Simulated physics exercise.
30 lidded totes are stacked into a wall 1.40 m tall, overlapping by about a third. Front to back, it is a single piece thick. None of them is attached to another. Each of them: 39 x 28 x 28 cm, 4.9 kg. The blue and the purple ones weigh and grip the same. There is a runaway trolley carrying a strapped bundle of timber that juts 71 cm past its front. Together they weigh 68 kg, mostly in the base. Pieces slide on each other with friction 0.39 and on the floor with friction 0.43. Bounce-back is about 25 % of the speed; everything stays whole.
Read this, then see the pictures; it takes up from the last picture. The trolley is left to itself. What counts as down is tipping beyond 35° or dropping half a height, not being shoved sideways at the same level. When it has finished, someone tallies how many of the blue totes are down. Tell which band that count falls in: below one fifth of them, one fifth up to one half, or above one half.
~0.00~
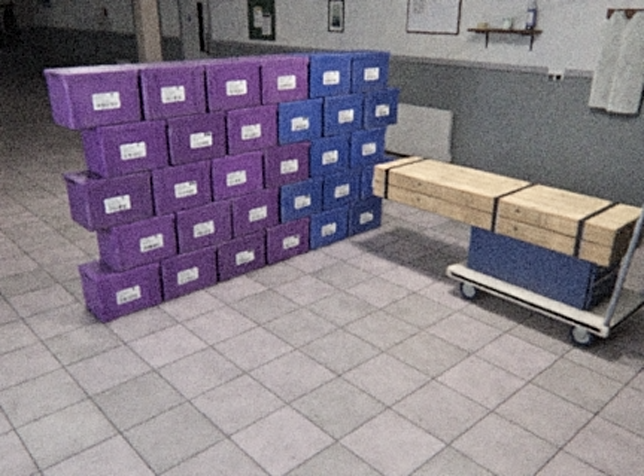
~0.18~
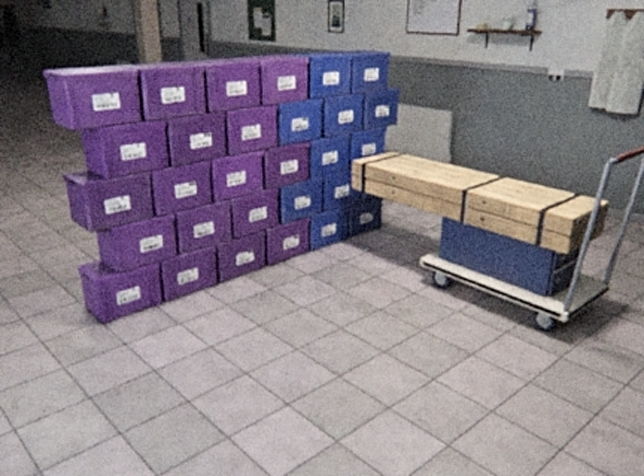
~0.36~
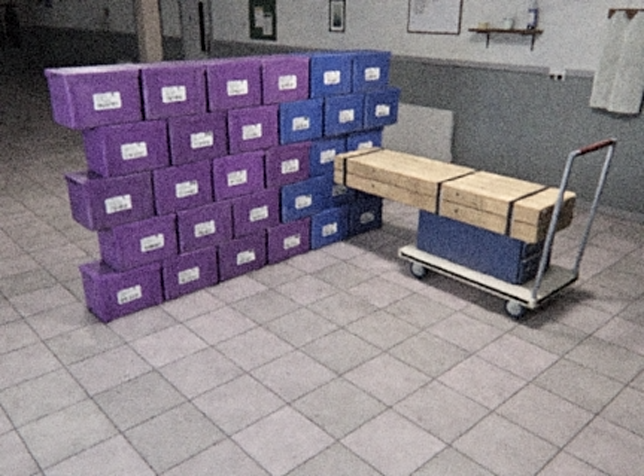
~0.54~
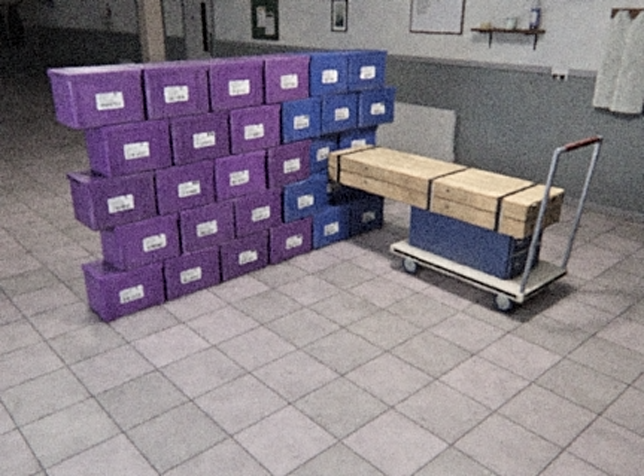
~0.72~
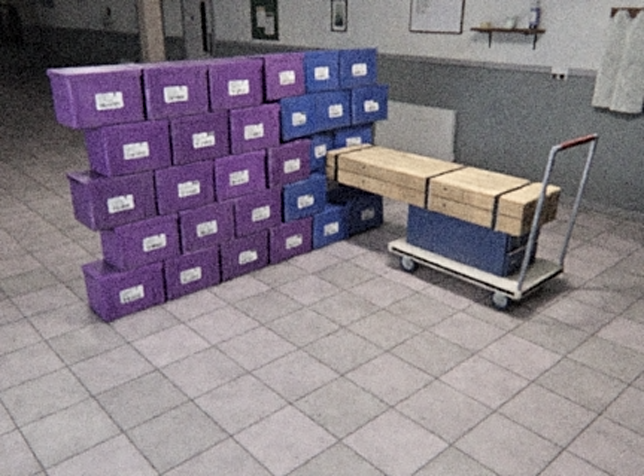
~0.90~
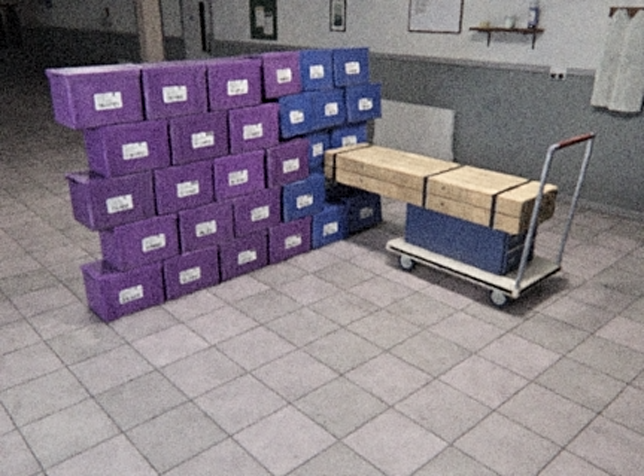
The count falls above one half.
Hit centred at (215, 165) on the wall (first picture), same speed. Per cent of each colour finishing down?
Then purple would be 70 per cent down and blue 0 per cent.
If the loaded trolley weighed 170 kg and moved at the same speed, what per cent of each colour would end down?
Purple 10, blue 80 %.
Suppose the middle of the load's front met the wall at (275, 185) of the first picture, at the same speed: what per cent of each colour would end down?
The purple ones would be 0 per cent down and the blue ones 0 per cent.
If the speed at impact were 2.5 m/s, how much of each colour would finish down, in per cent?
Share down, in per cent: Purple 0, blue 70.
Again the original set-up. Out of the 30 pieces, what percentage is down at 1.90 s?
By that time it is 35 percent.
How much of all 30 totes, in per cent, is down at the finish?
Roughly 35 percent.
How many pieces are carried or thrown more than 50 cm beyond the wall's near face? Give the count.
Estimate: Roughly 10 of them.
By 1.32 s, load 19 cm past the wall's line, stopped; none of the 12 blue totes down (0 of 30 in all colours); top blue tote tilted 16°.
By 1.66 s, load 19 cm past the wall's line, stopped; 5 of the 12 blue totes down (5 of 30 in all colours); top blue tote tilted 40°, 18 cm lower.
By 1.90 s, load 19 cm past the wall's line, stopped; 10 of the 12 blue totes down (11 of 30 in all colours); top blue tote tilted 68°, 68 cm lower.
By 2.22 s, load 19 cm past the wall's line, stopped; 10 of the 12 blue totes down (11 of 30 in all colours); top blue tote tilted 55°, 1.06 m lower.
When it is over (2.9 s), load 19 cm past the wall's line, stopped; 10 of the 12 blue totes down (11 of 30 in all colours); top blue tote on its side; top purple tote unmoved. That is 83 per cent. In pixels of the last frame, middles, top blue tote near (163, 165), top purple tote near (166, 90).
